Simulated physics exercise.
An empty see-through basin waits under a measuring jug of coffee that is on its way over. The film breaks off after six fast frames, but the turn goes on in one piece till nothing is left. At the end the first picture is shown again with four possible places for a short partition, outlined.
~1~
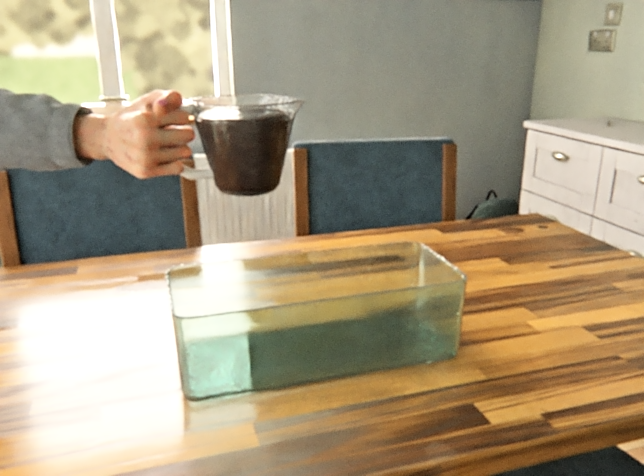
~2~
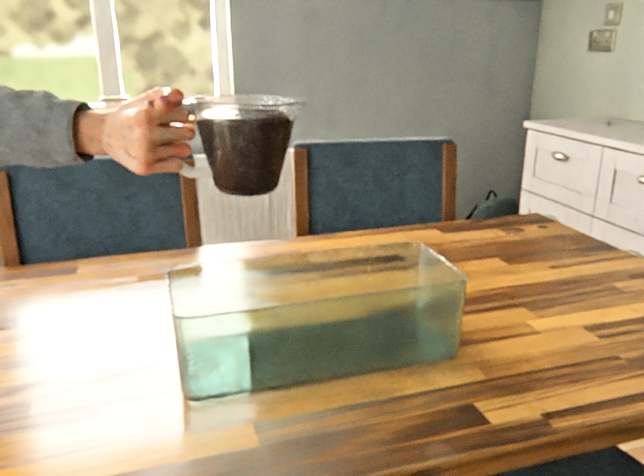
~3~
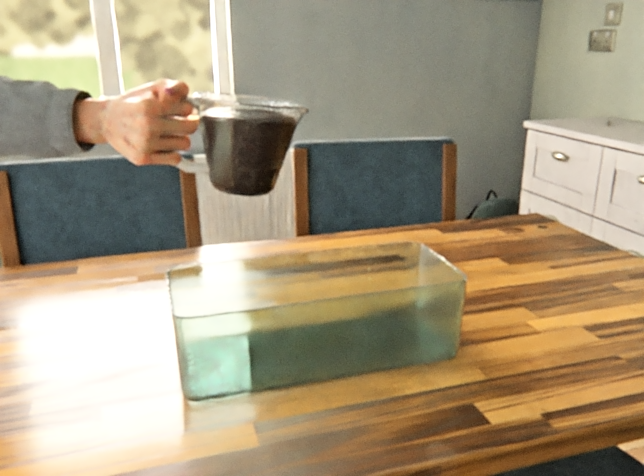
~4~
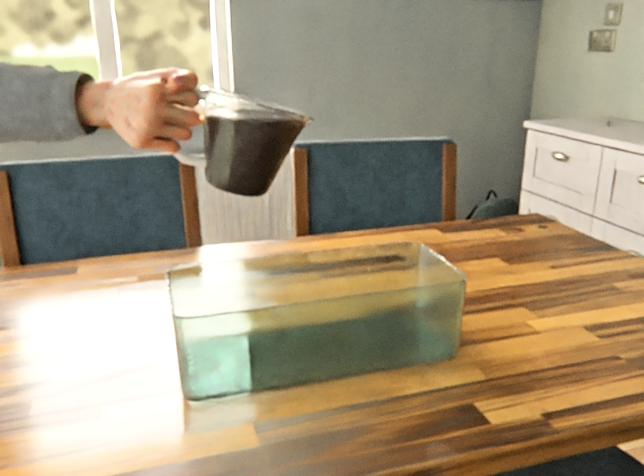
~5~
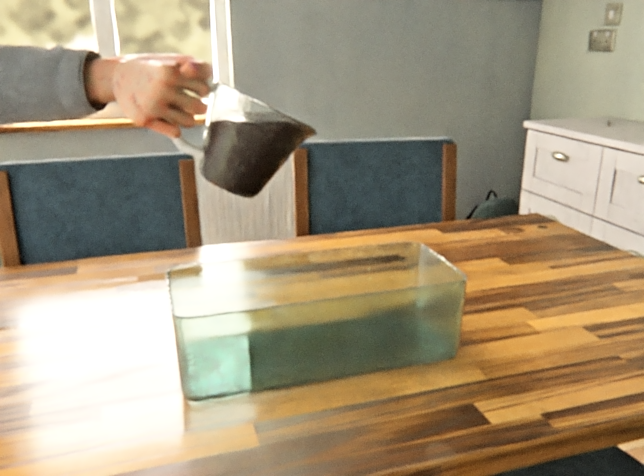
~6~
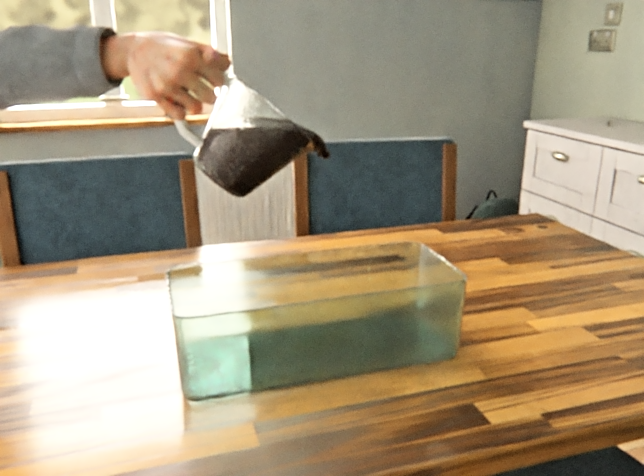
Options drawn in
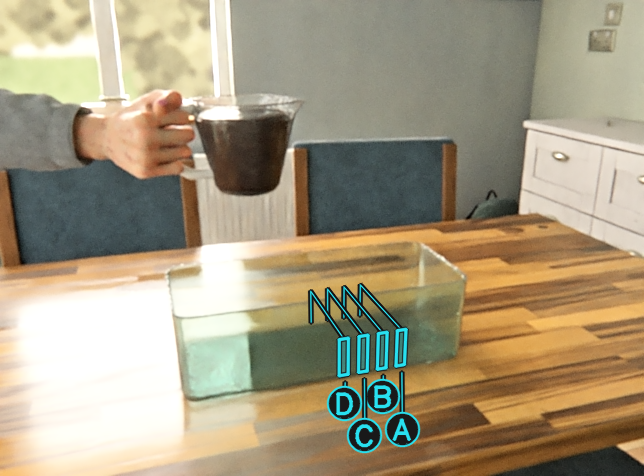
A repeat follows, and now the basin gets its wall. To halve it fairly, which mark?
The answer is slot C.
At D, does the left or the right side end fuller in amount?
The right one.
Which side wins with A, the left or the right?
The left side.
On the marked copy, A at (401, 372); B at (383, 375); C at (364, 378); D at (345, 382).
If A is chosen, about 87 % ends left of the wall and 6 % right of it; 7 % is lost outside.
If B is chosen, about 71 % ends left of the wall and 25 % right of it; 5 % is lost outside.
If C is chosen, about 48 % ends left of the wall and 49 % right of it; 3 % is lost outside.
If D is chosen, about 22 % ends left of the wall and 75 % right of it.
